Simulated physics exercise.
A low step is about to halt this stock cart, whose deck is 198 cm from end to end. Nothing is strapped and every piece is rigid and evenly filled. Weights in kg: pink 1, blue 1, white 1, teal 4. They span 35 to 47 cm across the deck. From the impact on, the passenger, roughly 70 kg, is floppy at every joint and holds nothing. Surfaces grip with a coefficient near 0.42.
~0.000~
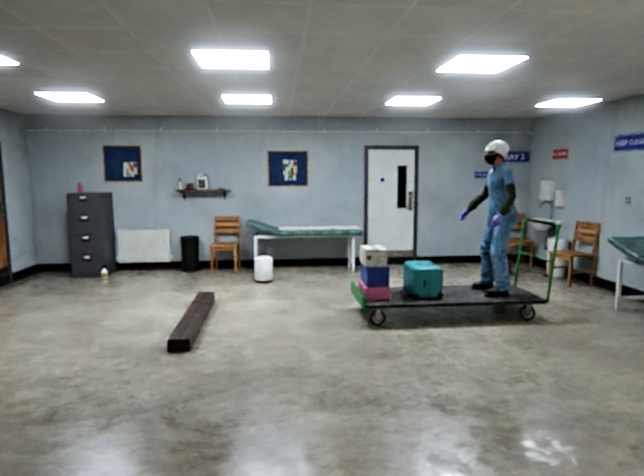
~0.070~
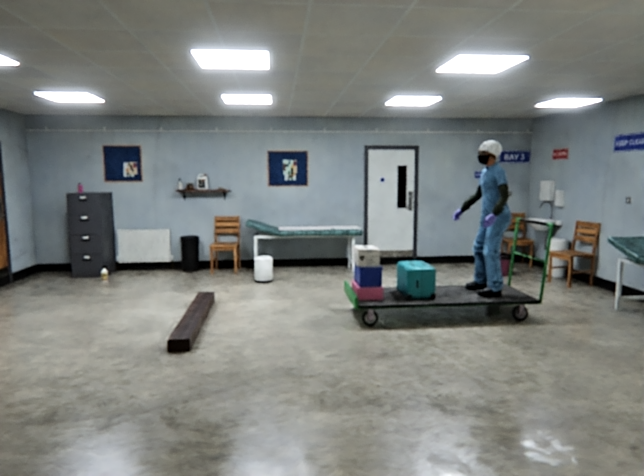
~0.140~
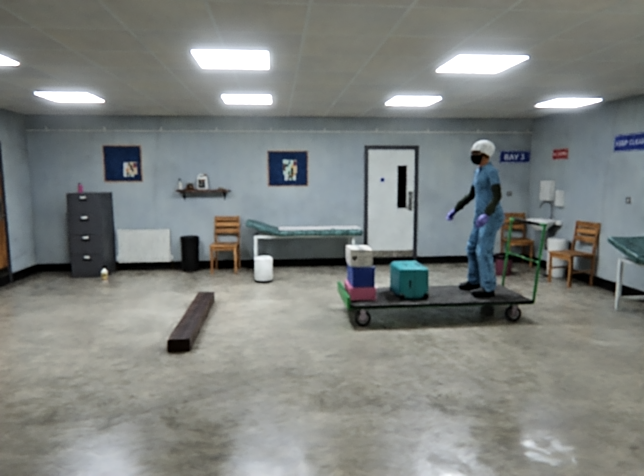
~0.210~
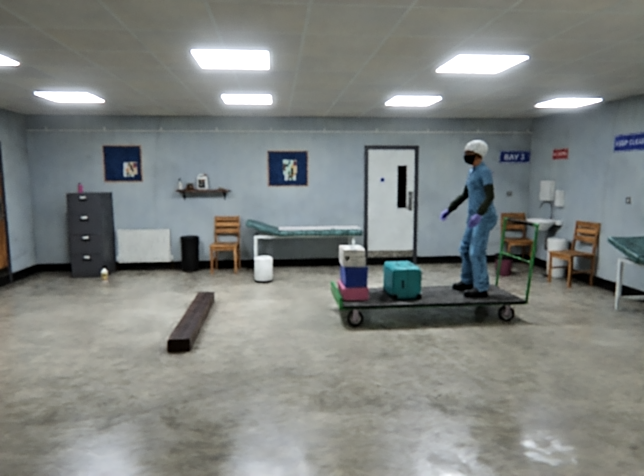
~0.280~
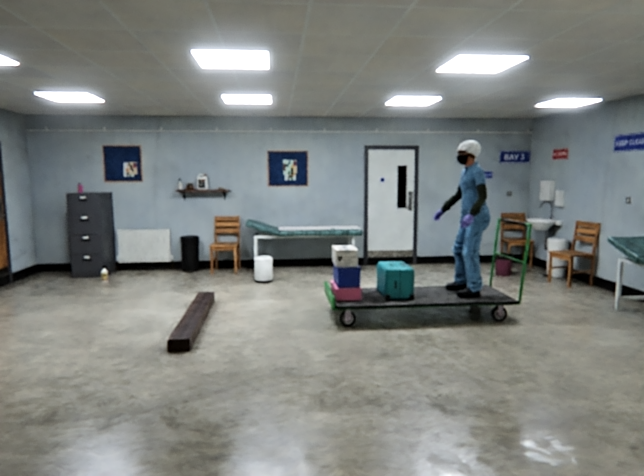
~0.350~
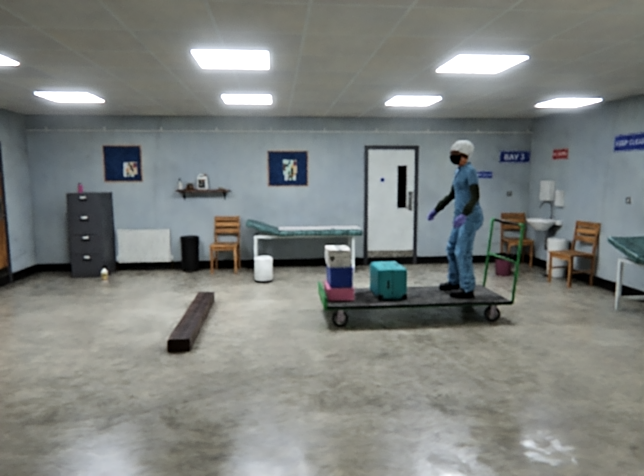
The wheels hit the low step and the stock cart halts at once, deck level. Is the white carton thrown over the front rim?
In the end the white carton goes over the front rim.
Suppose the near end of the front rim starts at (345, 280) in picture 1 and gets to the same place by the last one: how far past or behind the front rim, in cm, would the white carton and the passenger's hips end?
In that case white 10 behind, hips 140 behind.
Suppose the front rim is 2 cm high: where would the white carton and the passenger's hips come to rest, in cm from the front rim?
In that case white 40 past, hips 130 behind.
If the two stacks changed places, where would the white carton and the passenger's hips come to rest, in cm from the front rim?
Then white 30 behind, hips 130 behind.
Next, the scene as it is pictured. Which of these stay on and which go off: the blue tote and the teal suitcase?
Blue off, teal on.
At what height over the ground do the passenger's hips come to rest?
Roughly 55 cm above it.
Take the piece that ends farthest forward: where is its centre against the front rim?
Some 50 cm past it.
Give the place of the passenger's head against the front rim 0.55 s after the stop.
Some 60 cm behind it.
Impact comes at 1.55 s.
After 1.80 s the white carton is 1 cm past the rim, tilted 15°, near (193, 259) in the last picture's view.
After 2.10 s the white carton is 23 cm past the rim, tilted 60°, near (172, 272) in the last picture's view.
After 2.55 s the white carton is 49 cm past the rim, tilted 90°, near (149, 313) in the last picture's view.
Final state at 3.5 s, past the rim, blue tote and white carton; behind it, pink tote, teal suitcase and the passenger's hips.
